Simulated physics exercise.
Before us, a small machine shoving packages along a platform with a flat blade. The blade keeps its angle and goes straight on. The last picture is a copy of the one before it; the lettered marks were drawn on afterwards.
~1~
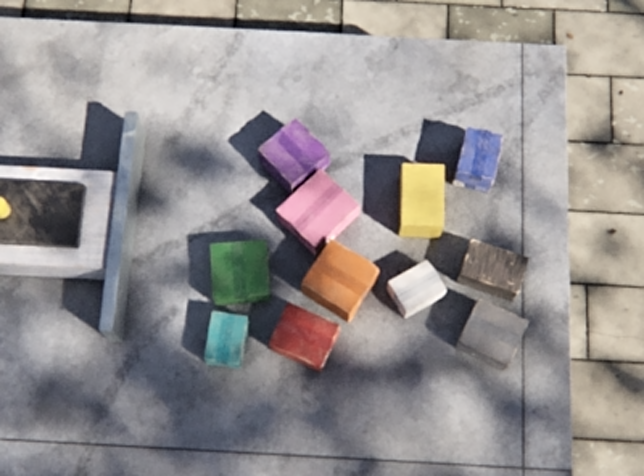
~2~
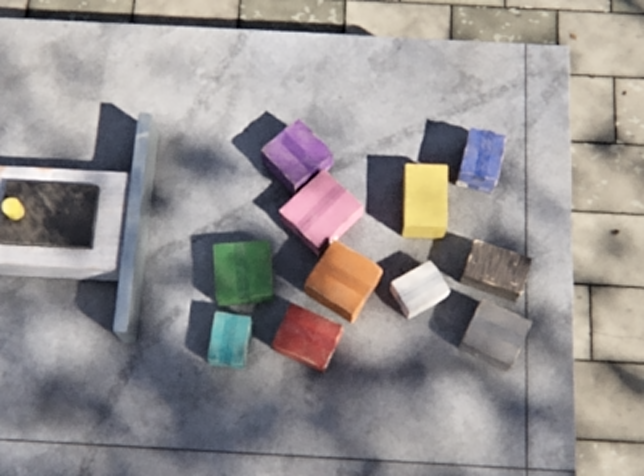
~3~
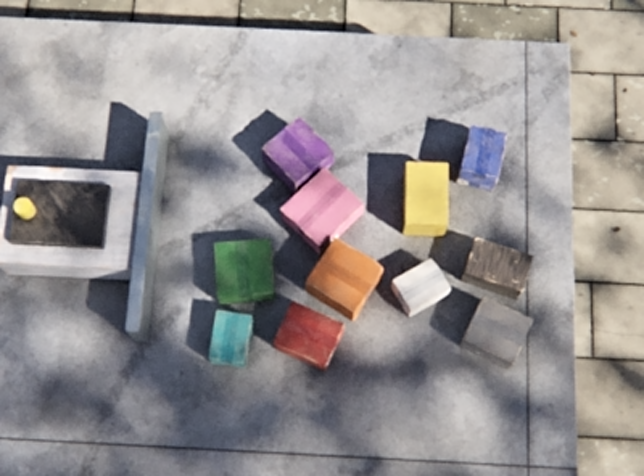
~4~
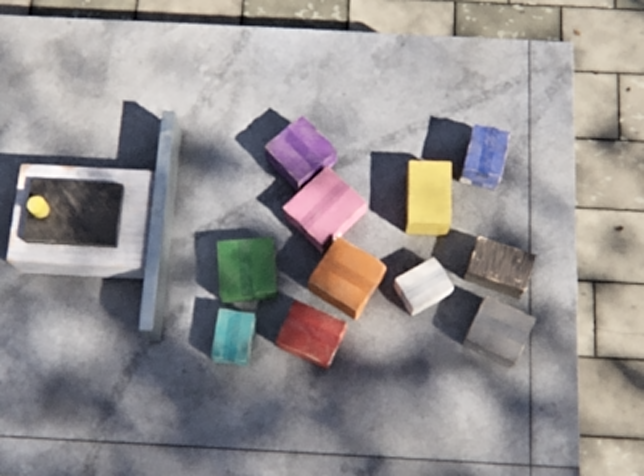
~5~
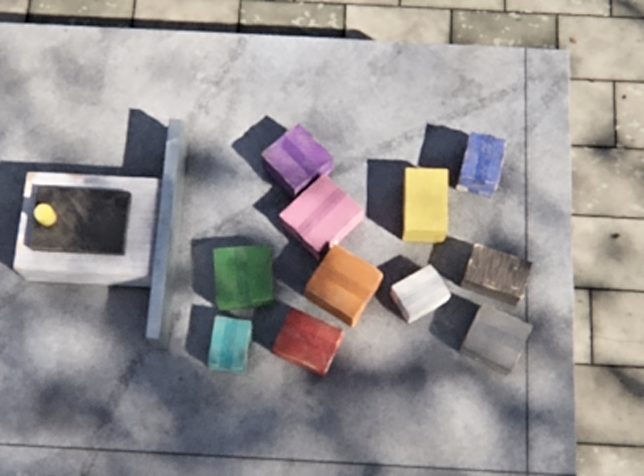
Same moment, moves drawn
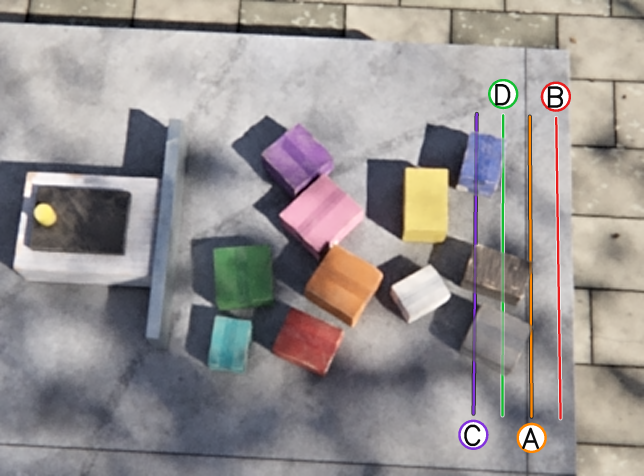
A small machine with a flat blade moves right across a grey platform toward scattered colourful boxes.
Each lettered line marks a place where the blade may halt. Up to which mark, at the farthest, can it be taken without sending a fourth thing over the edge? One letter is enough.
At C, and not beyond.
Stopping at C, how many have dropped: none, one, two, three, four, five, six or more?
In all, three.
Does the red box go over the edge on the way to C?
No.
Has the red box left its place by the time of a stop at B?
By then, yes.
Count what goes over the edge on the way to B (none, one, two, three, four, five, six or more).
In all, six or more.
On the marked copy, A at (531, 260); B at (558, 261); C at (475, 257); D at (503, 259).
Taking C. A third of the way, robot (200, 227); turquoise parcel (295, 354); white parcel (427, 294).
Two thirds of the way, robot (312, 232); black crate (561, 264); white parcel (529, 310).
When it is over, robot (400, 237); grey parcel over the edge; black crate over the edge; three fallen.
As for the rest, A drops seven; B drops eleven; D drops six.
